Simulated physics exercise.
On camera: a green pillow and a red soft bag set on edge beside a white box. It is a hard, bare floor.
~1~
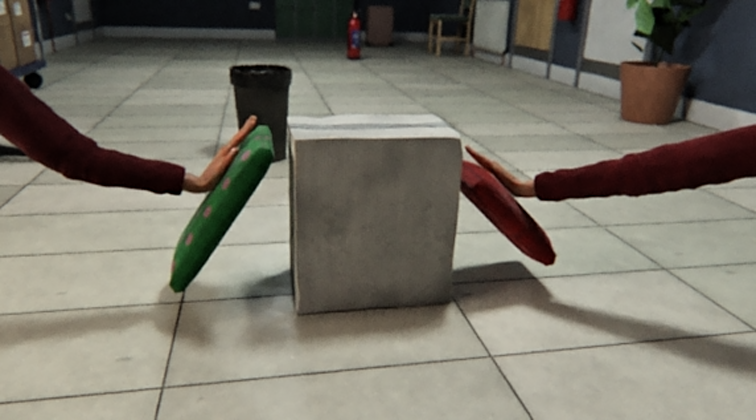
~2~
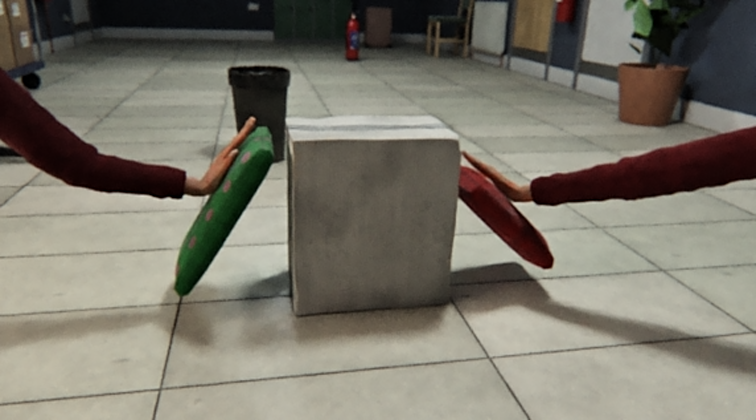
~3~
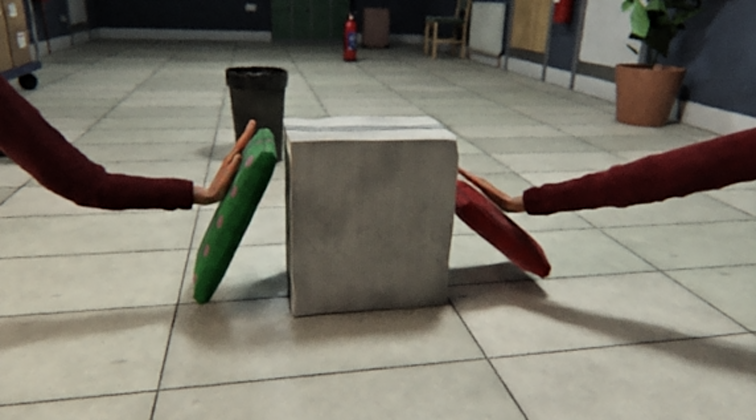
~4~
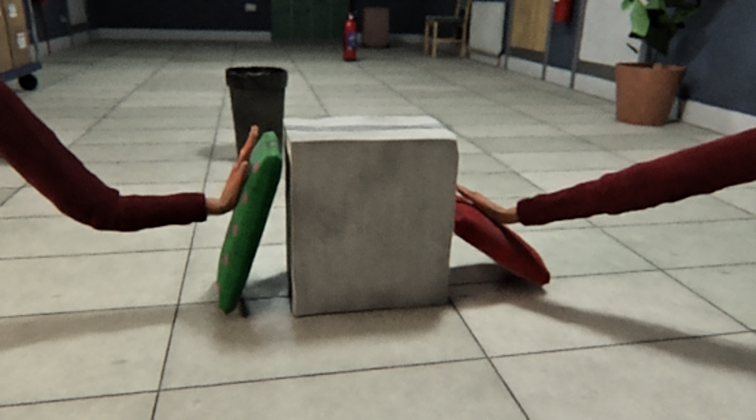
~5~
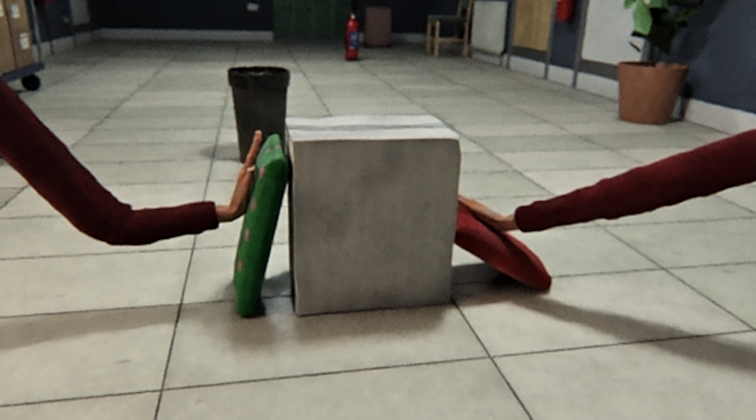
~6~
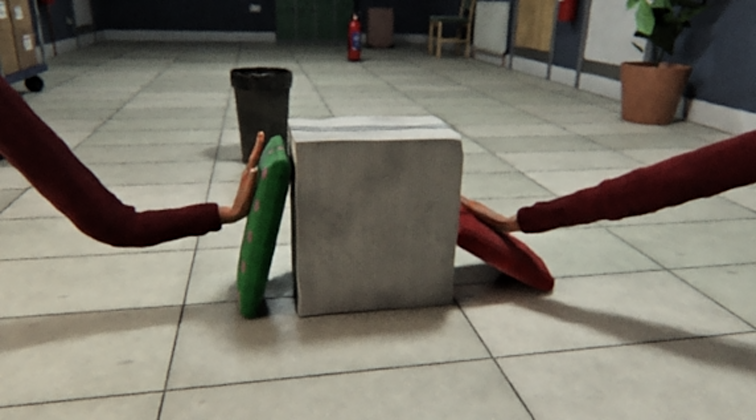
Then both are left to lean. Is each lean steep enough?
As it turns out, the green pillow holds its lean, the red soft bag slides down flat.
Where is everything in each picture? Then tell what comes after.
In the first picture, pillow foot (177, 288), head (268, 154); soft bag foot (550, 262), head (479, 187).
In the second picture, pillow foot (182, 292); soft bag foot (549, 265).
In the third picture, pillow foot (202, 301); soft bag foot (546, 273).
In the fourth picture, pillow foot (227, 309); soft bag foot (545, 281).
In the fifth picture, pillow foot (246, 314); soft bag foot (547, 285).
In the sixth picture, pillow foot (249, 315), head (283, 164), almost upright; soft bag foot (550, 286), head (461, 236), at a low slant.
Then, 0.28 s past the final frame, pillow still up near (264, 225); soft bag flat on the floor near (496, 266).
When it is over, pillow still up near (264, 225); soft bag flat on the floor near (495, 265). The green pillow remains propped up and the red soft bag slips and lies down.
